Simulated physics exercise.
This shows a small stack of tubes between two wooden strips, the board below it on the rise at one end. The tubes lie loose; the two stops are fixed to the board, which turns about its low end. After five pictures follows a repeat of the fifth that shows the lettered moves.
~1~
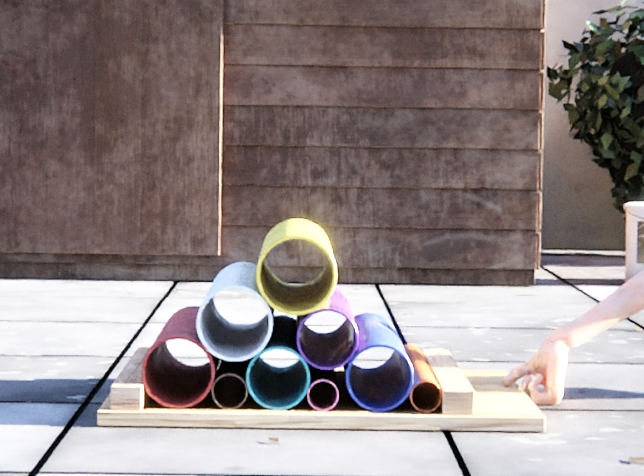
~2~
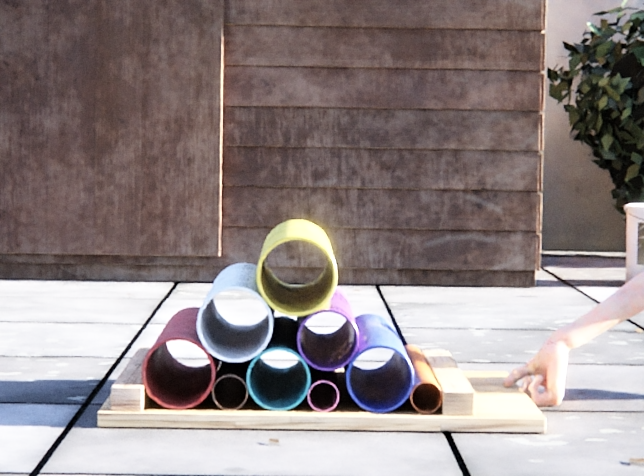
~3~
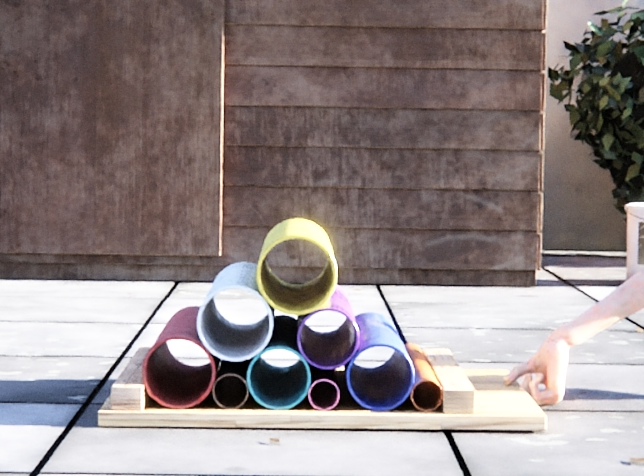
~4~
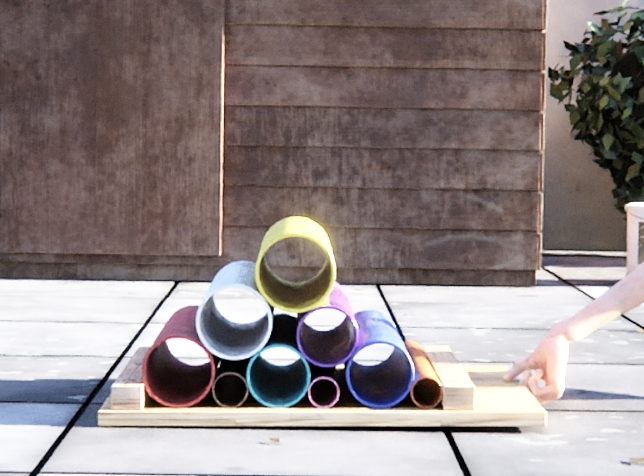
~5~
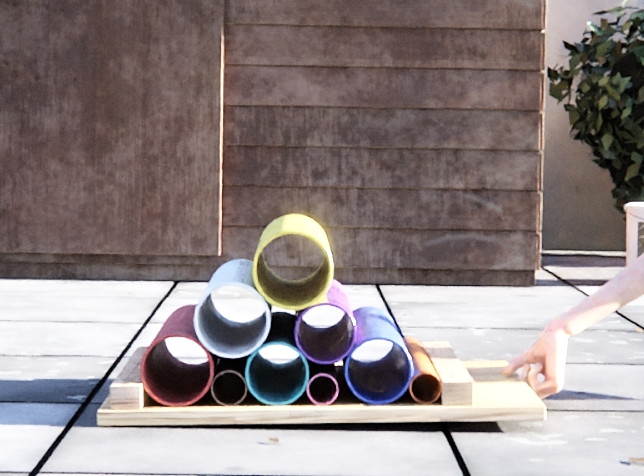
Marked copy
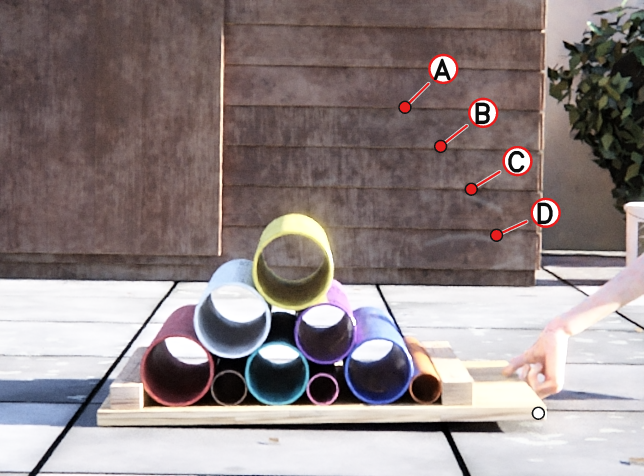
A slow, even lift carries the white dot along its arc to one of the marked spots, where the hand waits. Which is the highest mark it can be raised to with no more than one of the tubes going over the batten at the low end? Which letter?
B is the limit.
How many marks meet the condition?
The number is three.
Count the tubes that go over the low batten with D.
At D the number is none.
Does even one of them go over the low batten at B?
No, at B.
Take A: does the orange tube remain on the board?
Yes, with A.
On the marked copy, A at (405, 107); B at (440, 146); C at (471, 189); D at (497, 235); the white dot at (538, 413).
Taking B. A third of the way, board at 21°.
Two thirds of the way, board at 39°.
When it is over, board at 39°, none over the low batten.
As for the rest, A three over the low batten (purple, white, yellow); C none over the low batten; D none over the low batten.
